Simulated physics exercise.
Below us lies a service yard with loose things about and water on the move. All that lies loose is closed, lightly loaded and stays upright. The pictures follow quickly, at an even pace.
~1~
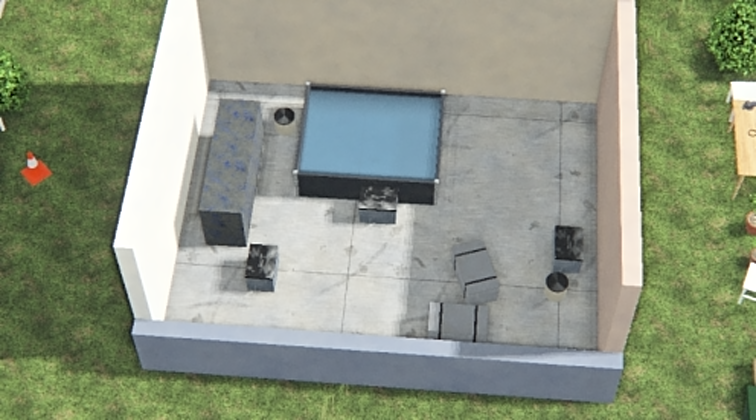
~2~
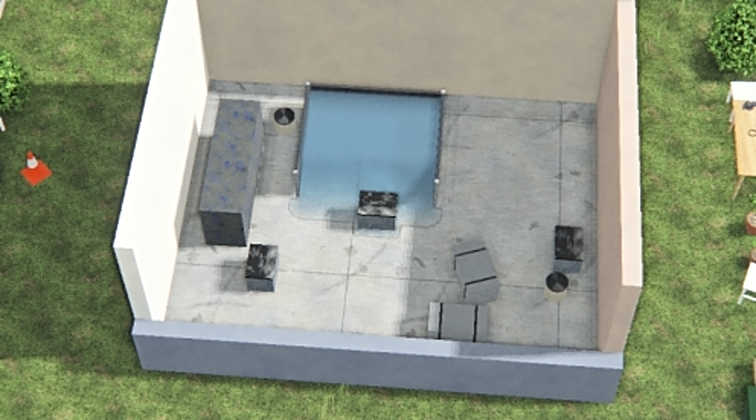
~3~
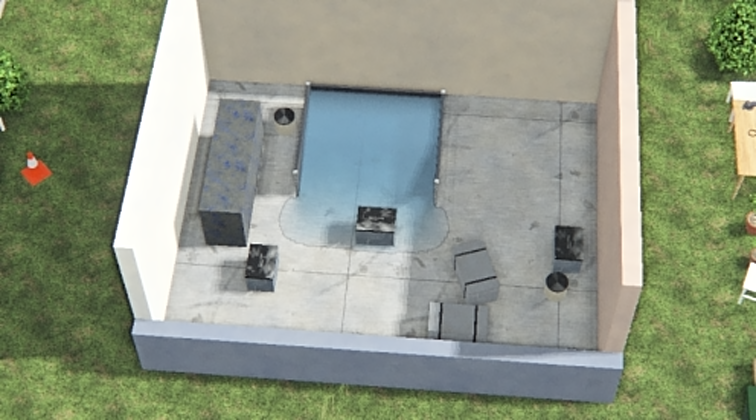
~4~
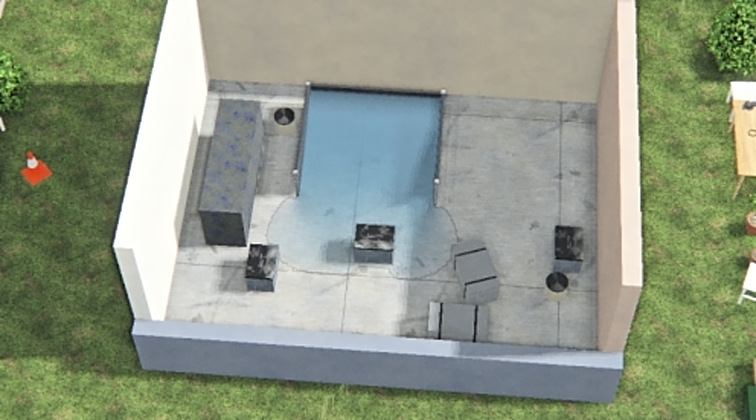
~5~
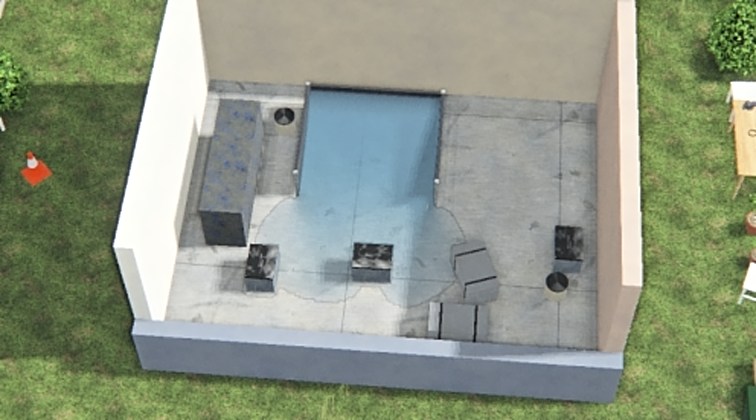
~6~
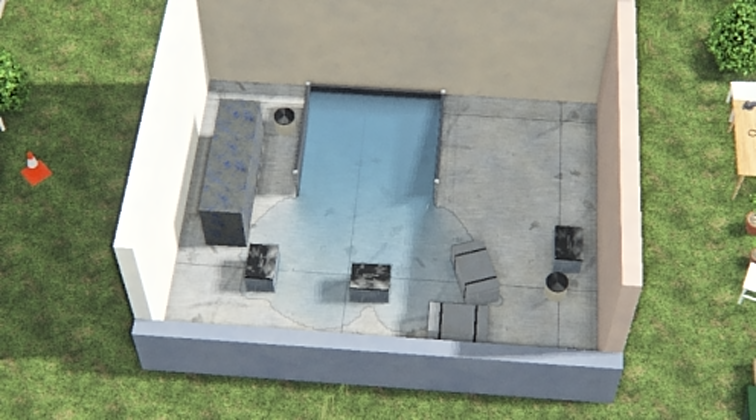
Water spreads from an opened tank across the walled yard, pushing one dark box forward.
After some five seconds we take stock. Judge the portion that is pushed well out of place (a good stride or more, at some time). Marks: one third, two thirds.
That comes to two thirds or more.
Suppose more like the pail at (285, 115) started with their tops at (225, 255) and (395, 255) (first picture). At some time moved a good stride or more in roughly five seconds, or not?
In that order: Yes, shifted that much.
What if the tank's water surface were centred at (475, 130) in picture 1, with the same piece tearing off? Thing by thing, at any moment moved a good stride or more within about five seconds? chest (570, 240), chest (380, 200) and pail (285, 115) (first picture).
As listed: Yes, never so far, less than that.
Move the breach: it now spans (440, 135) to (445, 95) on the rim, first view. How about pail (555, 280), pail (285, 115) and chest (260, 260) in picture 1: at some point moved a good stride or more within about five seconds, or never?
As listed: That far or more, short of that, short of that.
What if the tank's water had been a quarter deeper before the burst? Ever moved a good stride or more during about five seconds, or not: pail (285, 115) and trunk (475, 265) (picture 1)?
As listed: Less than that, pushed that far.
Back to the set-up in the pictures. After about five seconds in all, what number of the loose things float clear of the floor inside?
The number is 5.
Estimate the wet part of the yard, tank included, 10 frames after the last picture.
Close to 55 %.
A moment on, 1 of 8 are well off their spots; 0 afloat.
Next, 4 of 8 are well off their spots; 4 afloat.
Later, 4 of 8 are well off their spots; 5 afloat.
In the end, 6 of 8 are well off their spots, and 6 have been at some point; 5 afloat.
